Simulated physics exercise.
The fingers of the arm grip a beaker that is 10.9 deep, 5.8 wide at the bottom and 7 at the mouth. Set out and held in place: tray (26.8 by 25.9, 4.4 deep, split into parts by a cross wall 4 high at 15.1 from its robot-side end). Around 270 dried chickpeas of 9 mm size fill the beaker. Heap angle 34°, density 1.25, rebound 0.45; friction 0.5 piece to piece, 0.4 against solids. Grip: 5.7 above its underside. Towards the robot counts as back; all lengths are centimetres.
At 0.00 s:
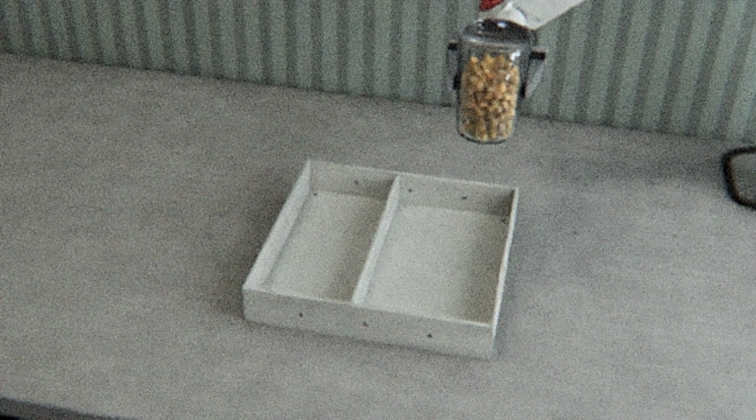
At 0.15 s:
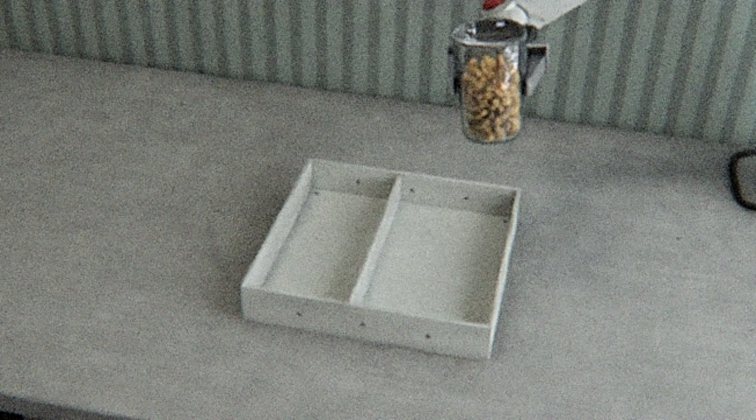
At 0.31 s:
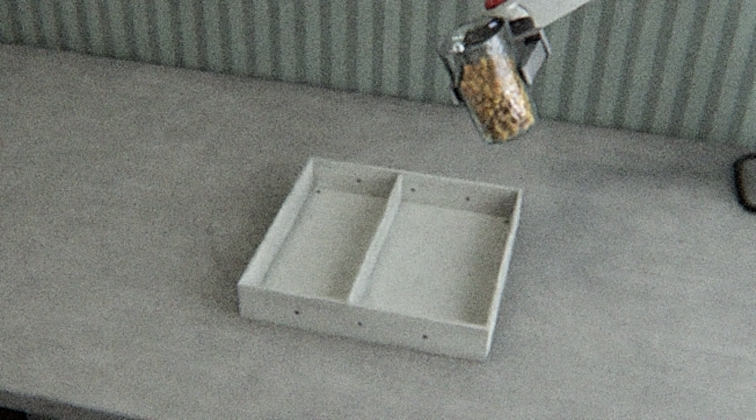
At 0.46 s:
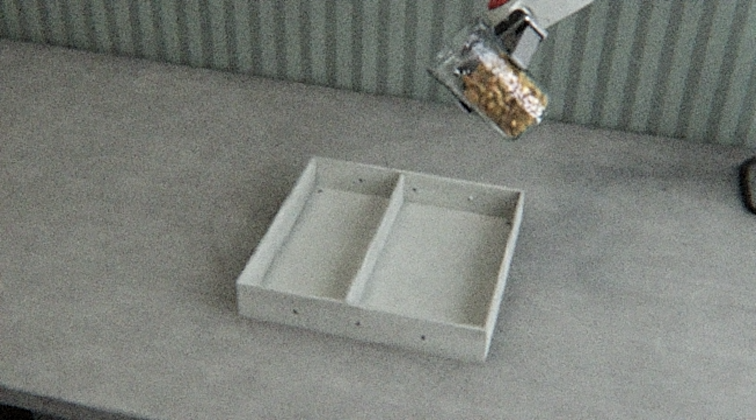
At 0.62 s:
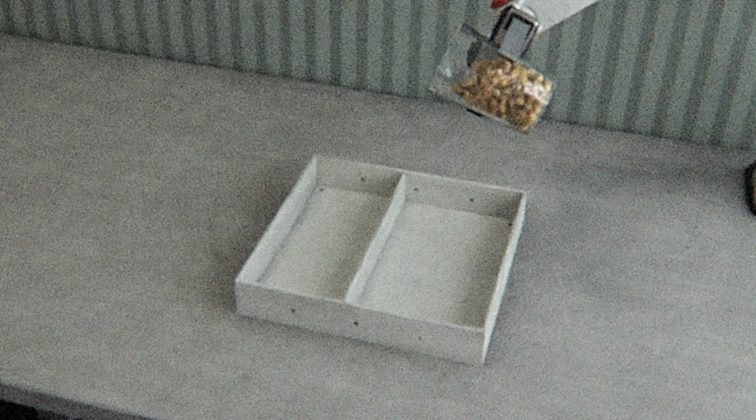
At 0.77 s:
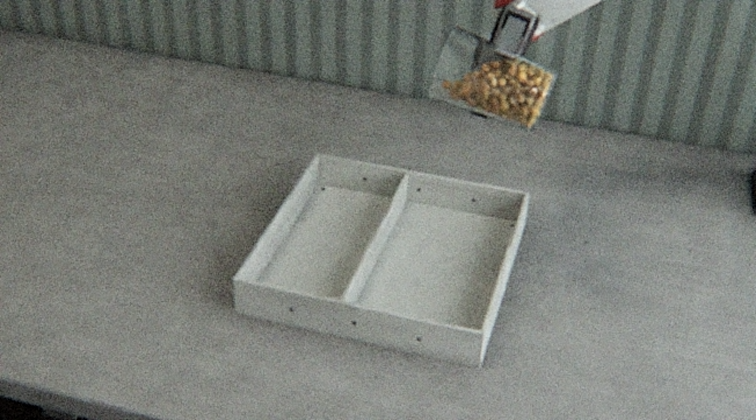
A pale, open tray sits empty on a grey tabletop before a ribbed grey-green backdrop, seen from above at an angle. A cross wall splits it into two compartments, and above its far right side a gripper holds a clear beaker of tan chickpeas, with a dark object at the right edge. The gripper tilts the beaker steeply leftward, the chickpeas shifting inside, while the camera drifts slightly.
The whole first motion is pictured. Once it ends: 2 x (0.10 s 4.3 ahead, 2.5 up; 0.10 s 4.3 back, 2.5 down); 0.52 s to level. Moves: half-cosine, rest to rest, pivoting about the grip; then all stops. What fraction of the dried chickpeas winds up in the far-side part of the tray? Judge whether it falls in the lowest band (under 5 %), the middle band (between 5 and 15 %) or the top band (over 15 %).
It falls in the top band.
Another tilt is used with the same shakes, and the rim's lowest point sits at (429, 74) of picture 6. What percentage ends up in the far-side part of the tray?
The share is around 30 %.
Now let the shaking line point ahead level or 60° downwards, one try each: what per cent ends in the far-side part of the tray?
Roughly 35 per cent, then 5 per cent.
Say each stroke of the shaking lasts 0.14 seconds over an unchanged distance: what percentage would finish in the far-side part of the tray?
The share would be near 35 %.
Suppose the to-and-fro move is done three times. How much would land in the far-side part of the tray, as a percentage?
Then about 70 per cent.
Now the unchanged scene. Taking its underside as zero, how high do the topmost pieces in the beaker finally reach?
About 4.5 cm.
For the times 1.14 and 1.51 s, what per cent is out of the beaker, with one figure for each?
Roughly 75, then 85.
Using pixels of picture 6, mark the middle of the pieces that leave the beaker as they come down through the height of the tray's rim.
They come through centred close to (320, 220).
By 1.14 s, tilted 76° forward, highest piece 27 above the table; 177 in the far-side part, 67 in the beaker, 8 in the robot-side part, 2 on the table or floor, 16 in flight or on a rim.
By 1.51 s, tilted 21° forward, highest piece 26 above the table; 192 in the far-side part, 44 in the beaker, 23 in the robot-side part, 11 on the table or floor.
By 1.89 s, level, highest piece 25 above the table; 192 in the far-side part, 44 in the beaker, 23 in the robot-side part, 11 on the table or floor.
By 2.94 s, level, highest piece 25 above the table; 192 in the far-side part, 44 in the beaker, 23 in the robot-side part, 11 on the table or floor.
Final count, 192 in the far-side part, 44 in the beaker, 23 in the robot-side part, 11 on the table or floor. That is 71 % in the far-side part of the tray.
